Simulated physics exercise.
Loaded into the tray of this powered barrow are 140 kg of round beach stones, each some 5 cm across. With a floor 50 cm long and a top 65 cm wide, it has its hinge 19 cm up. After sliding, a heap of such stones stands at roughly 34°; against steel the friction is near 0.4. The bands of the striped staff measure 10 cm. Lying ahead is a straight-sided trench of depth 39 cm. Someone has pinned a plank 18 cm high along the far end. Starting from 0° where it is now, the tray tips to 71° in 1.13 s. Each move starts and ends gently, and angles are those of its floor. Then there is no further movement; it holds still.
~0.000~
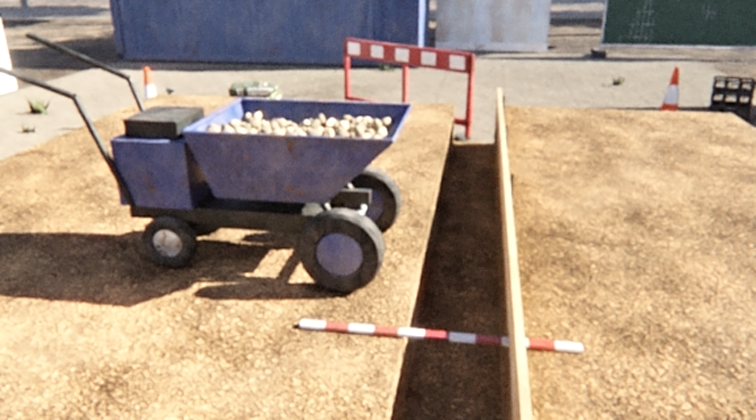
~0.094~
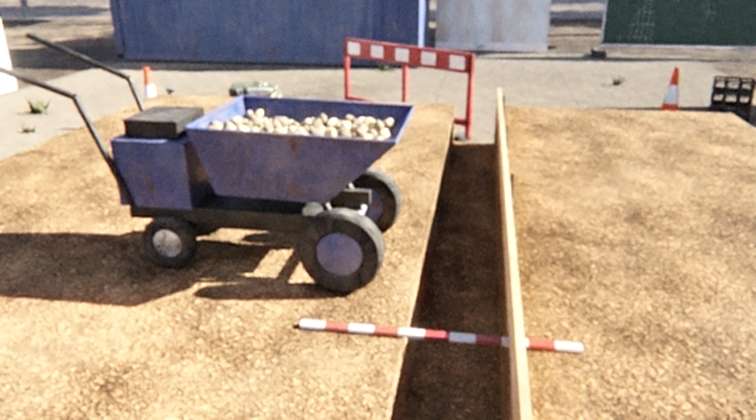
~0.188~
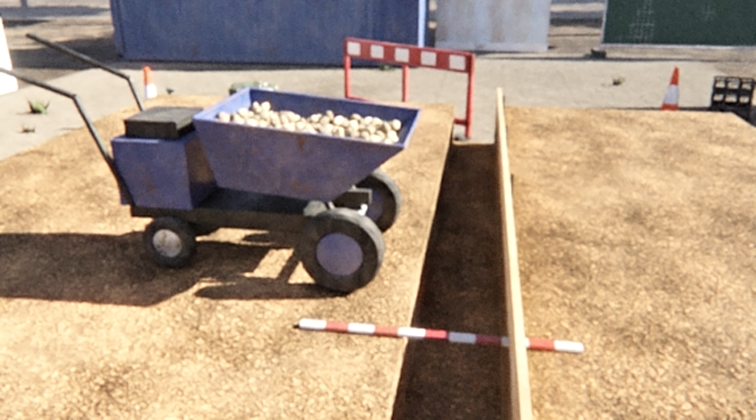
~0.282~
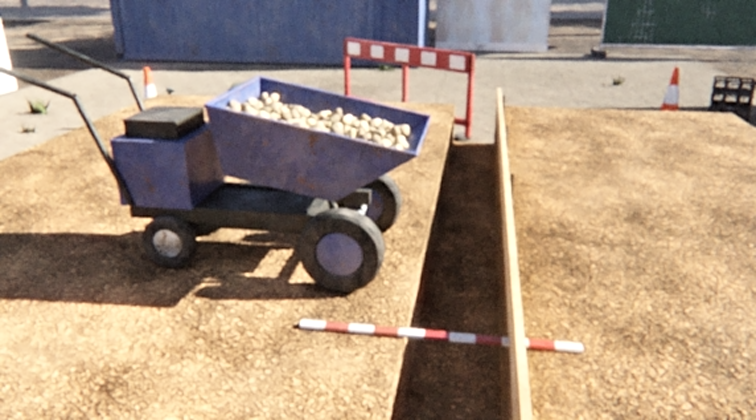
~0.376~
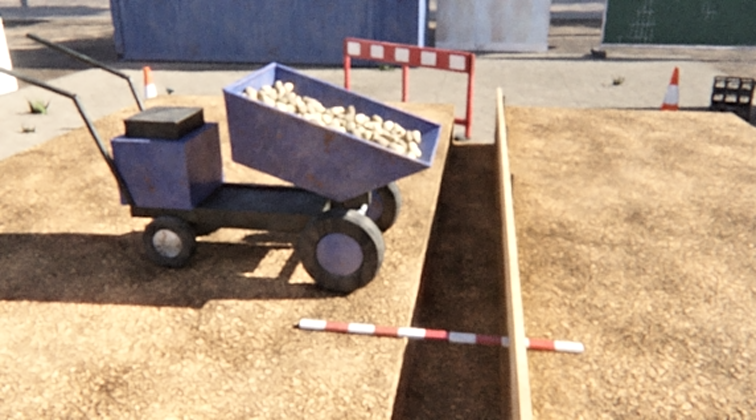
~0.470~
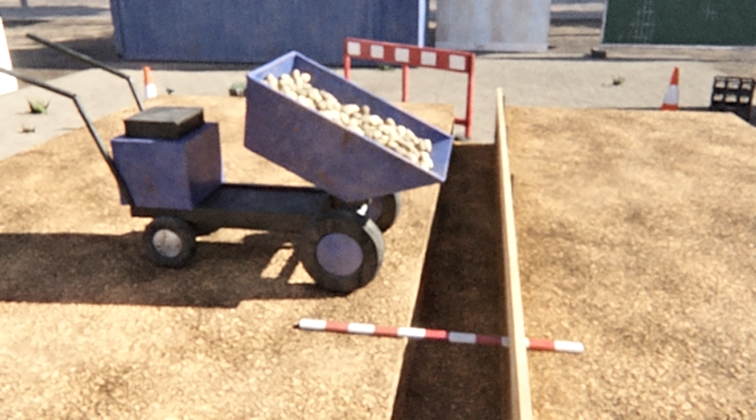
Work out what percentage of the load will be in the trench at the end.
It comes to roughly 74 percent of the load.
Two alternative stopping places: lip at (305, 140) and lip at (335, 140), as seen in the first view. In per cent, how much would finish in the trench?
Roughly 100 per cent, then 100 per cent.
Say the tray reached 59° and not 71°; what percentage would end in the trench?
Trench share: Approx. 60%.
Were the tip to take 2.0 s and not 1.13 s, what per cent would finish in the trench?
My guess is near 75 percent.
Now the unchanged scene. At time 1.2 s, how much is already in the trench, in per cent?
Around 30 per cent of it.
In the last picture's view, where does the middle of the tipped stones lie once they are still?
Resting centre: About (480, 322).
After 0.9 s the floor is at 60°; 100 % in the tray; the foremost stones are at (479, 228).
After 1.2 s the floor is at 71°; 55 % in the tray, 32 % in the trench, 13 % past the trench; the foremost stones are at (591, 273).
After 1.6 s the floor is at 71°; 15 % in the tray, 59 % in the trench, 26 % past the trench; the foremost stones are at (690, 271).
After 3.5 s the floor is at 71°; 0 % in the tray, 74 % in the trench, 26 % past the trench; the foremost stones are past the picture's edge.
